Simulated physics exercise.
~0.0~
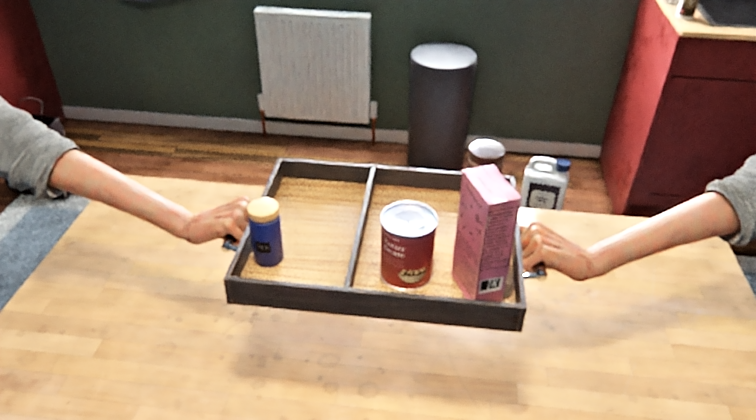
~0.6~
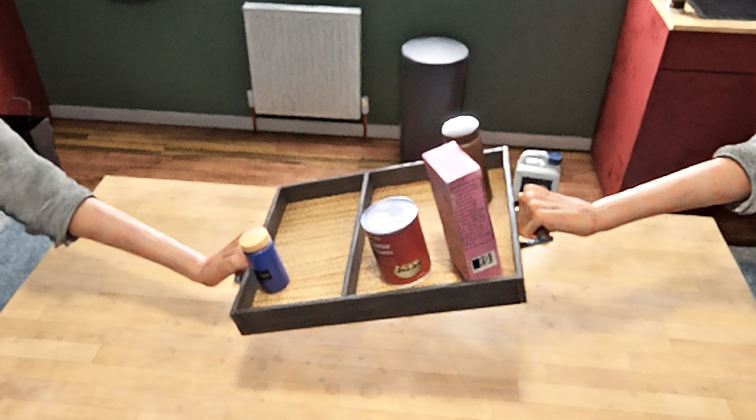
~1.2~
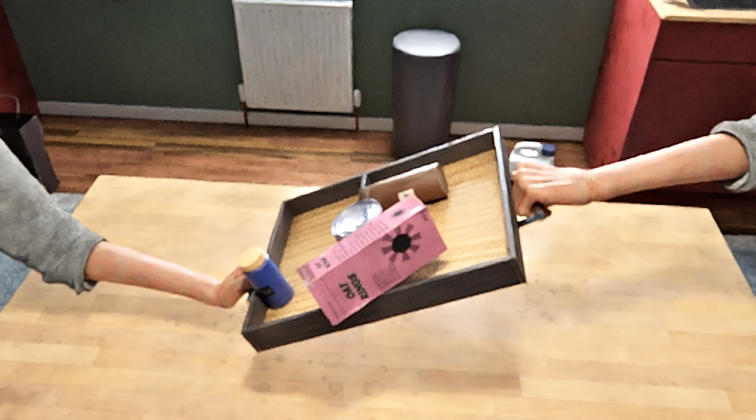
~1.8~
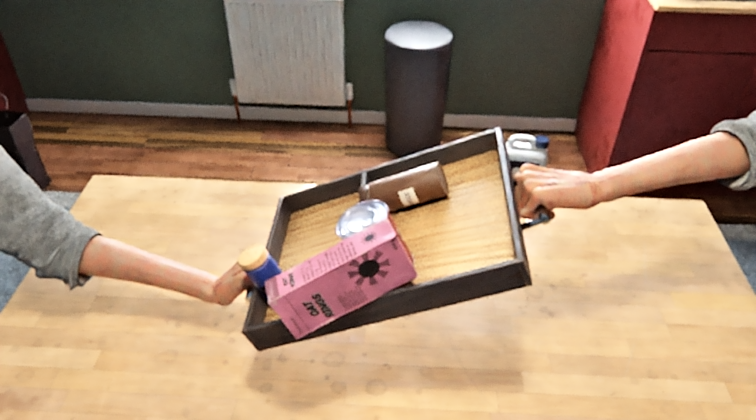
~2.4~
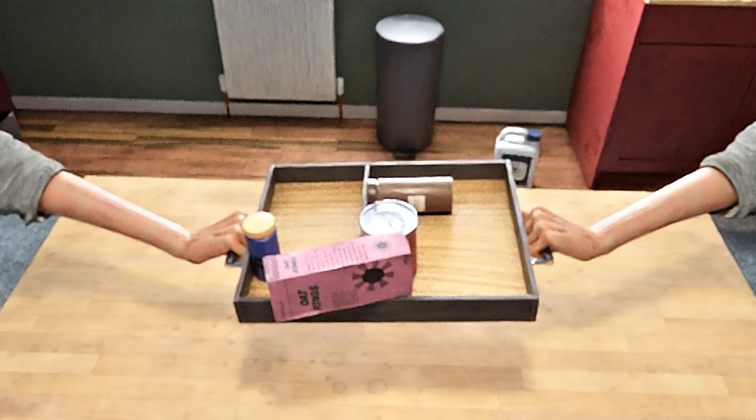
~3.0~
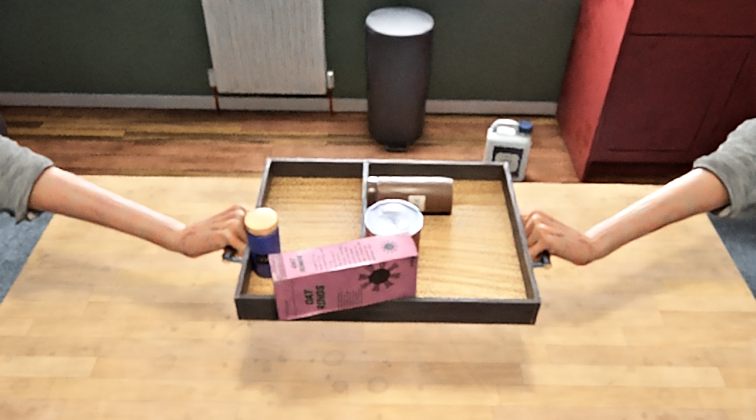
In a kitchen, two hands tilting a tray left, toppling a pink packet and brown jar, then levelling it, both still lying down.
